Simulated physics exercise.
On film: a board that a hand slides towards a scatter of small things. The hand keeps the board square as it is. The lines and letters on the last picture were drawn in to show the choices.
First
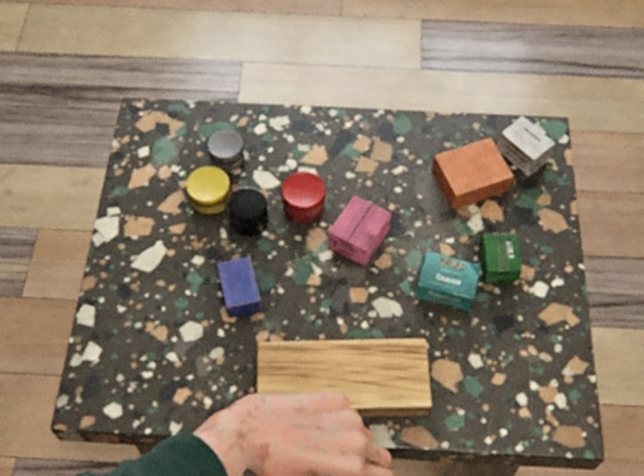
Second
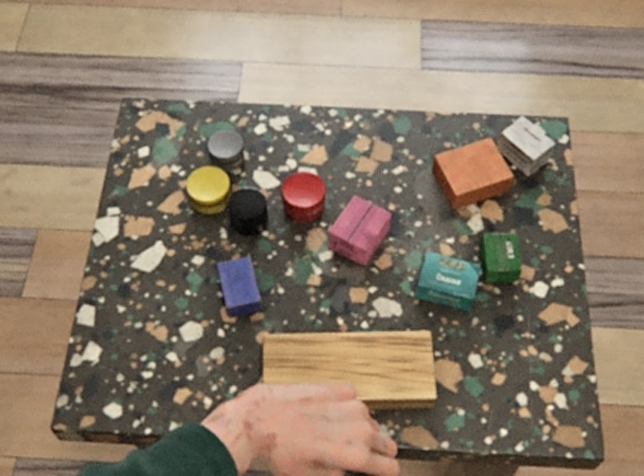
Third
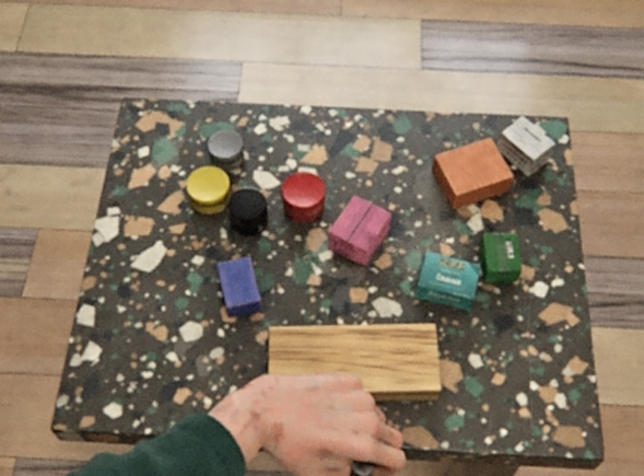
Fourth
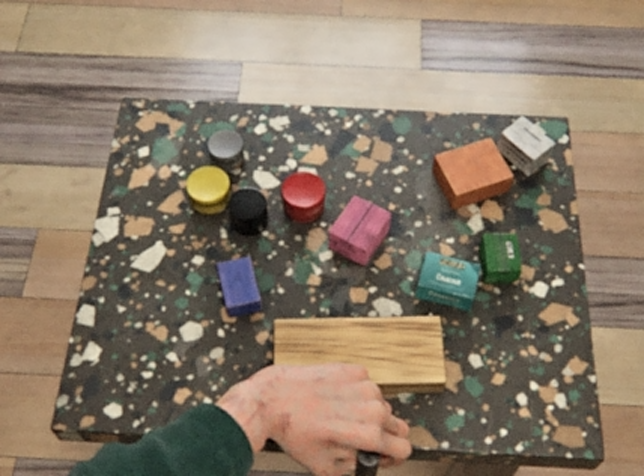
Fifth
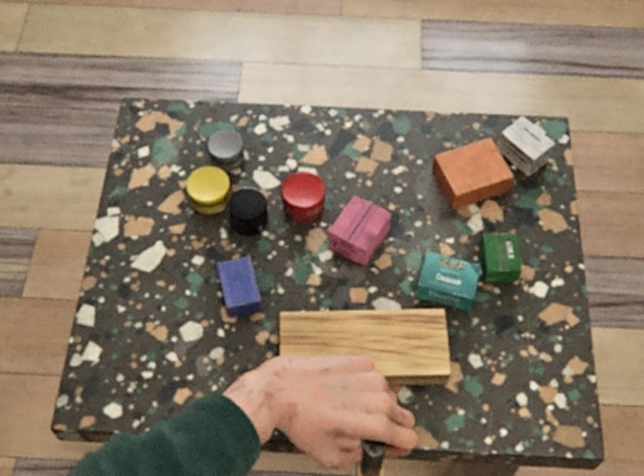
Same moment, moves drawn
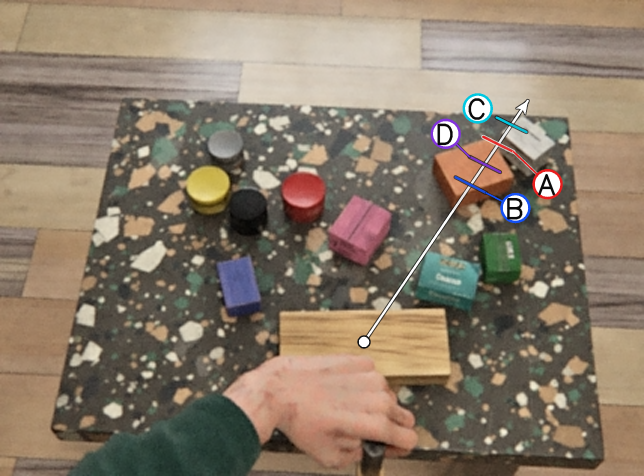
A wooden board lies near the front edge of a dark speckled table, a hand in a green sleeve against its near side. The hand pushes it steadily a short way up and slightly right, keeping it square, towards scattered jars, boxes and blocks, which all stay still.
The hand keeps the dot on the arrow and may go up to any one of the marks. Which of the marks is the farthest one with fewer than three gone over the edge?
It should halt at A.
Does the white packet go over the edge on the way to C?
Yes.
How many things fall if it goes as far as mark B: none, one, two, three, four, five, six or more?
In all, none.
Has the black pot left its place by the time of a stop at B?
By then, no.
On the marked copy, A at (499, 144); B at (471, 185); C at (512, 125); D at (485, 164); the arrow from (364, 342) to (528, 101); the white dot at (364, 342).
Following A. Soon after the start, board (415, 271); green box (511, 256); turquoise packet (463, 224).
Later, board (462, 202); green box (559, 236); orange block (469, 124).
In the end, board (496, 152); orange block over the edge; white packet (555, 108); one fallen.
As for the rest, B is within the limit but short; C drops three; D is within the limit but short.
